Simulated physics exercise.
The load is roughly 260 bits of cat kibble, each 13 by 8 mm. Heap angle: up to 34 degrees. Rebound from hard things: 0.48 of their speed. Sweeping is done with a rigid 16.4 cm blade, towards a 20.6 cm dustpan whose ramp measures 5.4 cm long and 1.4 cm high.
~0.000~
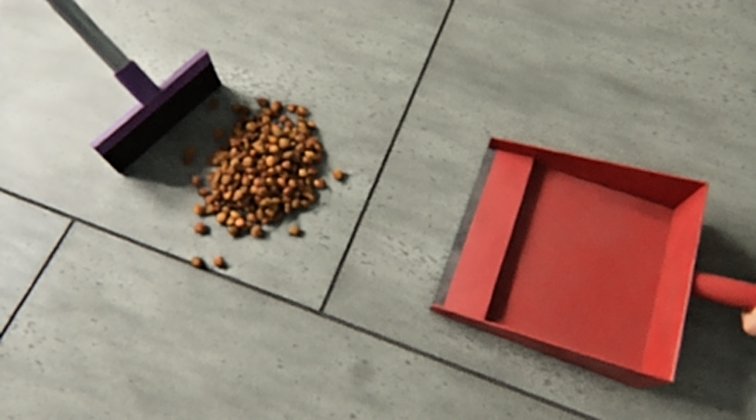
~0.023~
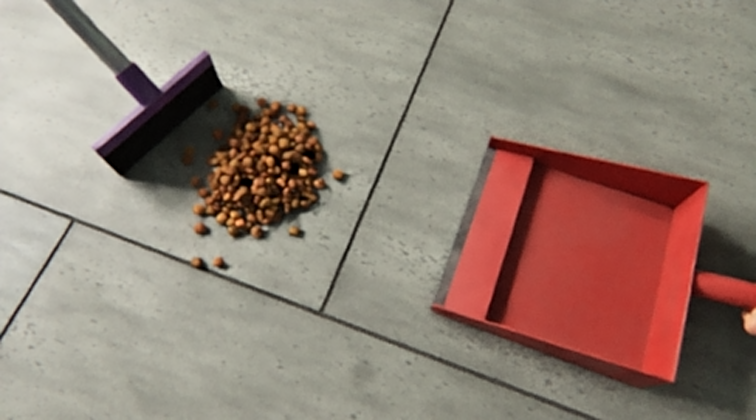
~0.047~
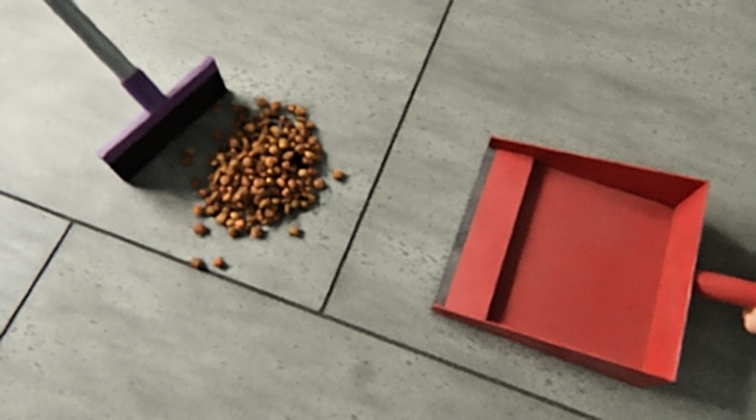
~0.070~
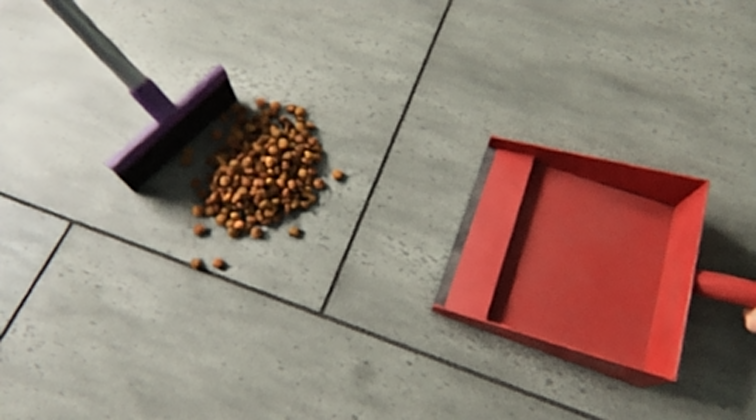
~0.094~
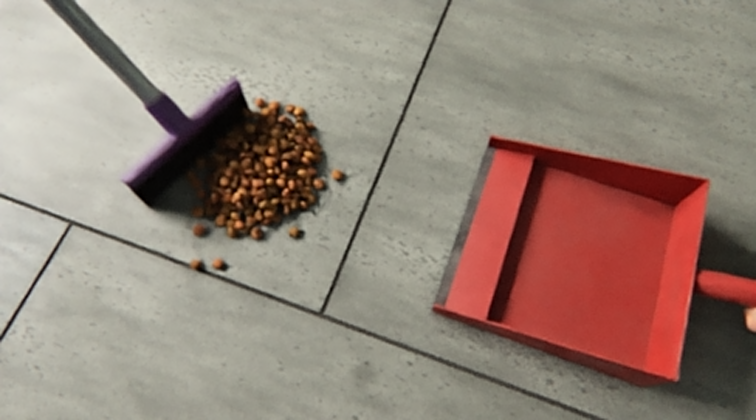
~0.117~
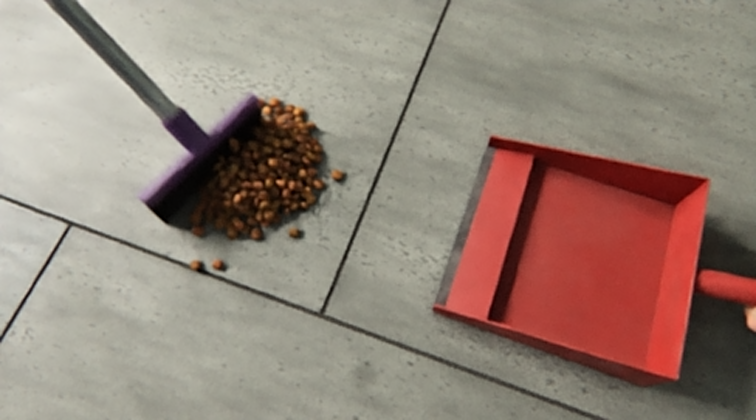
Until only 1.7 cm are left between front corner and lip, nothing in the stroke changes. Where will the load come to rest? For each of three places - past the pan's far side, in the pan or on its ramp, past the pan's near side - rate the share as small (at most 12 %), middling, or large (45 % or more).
Far side: Small; pan: Middling; near side: Large.
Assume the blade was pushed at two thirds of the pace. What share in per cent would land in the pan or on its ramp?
It would be near 10 per cent.
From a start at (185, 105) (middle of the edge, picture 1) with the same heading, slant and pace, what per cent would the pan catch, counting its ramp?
It would come to about 30 in a hundred.
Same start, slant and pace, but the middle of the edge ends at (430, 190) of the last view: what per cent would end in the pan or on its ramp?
About 40 %.
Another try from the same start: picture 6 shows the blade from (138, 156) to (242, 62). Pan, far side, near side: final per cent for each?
Split: Pan = 0, far = 5, near = 5.
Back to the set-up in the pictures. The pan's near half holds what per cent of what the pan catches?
About 90 percent of it.
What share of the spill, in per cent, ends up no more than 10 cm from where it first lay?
About 10 %.
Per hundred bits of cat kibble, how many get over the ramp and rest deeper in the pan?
Around 10 in a hundred.
After 0.23 s, middle of the blade 15 cm from the lip; 0 % over the lip, far side 0 %, near side 30 %.
Then, at 0.31 s, middle of the blade 6 cm from the lip; 0 % over the lip, far side 0 %, near side 45 %.
After 0.52 s, middle of the blade 4 cm from the lip; 25 % over the lip, far side 0 %, near side 50 %.
In the end, at 1.2 s, far side 0 %, pan 20 %, near side 50 %, in front of the lip or behind the blade 25 %.
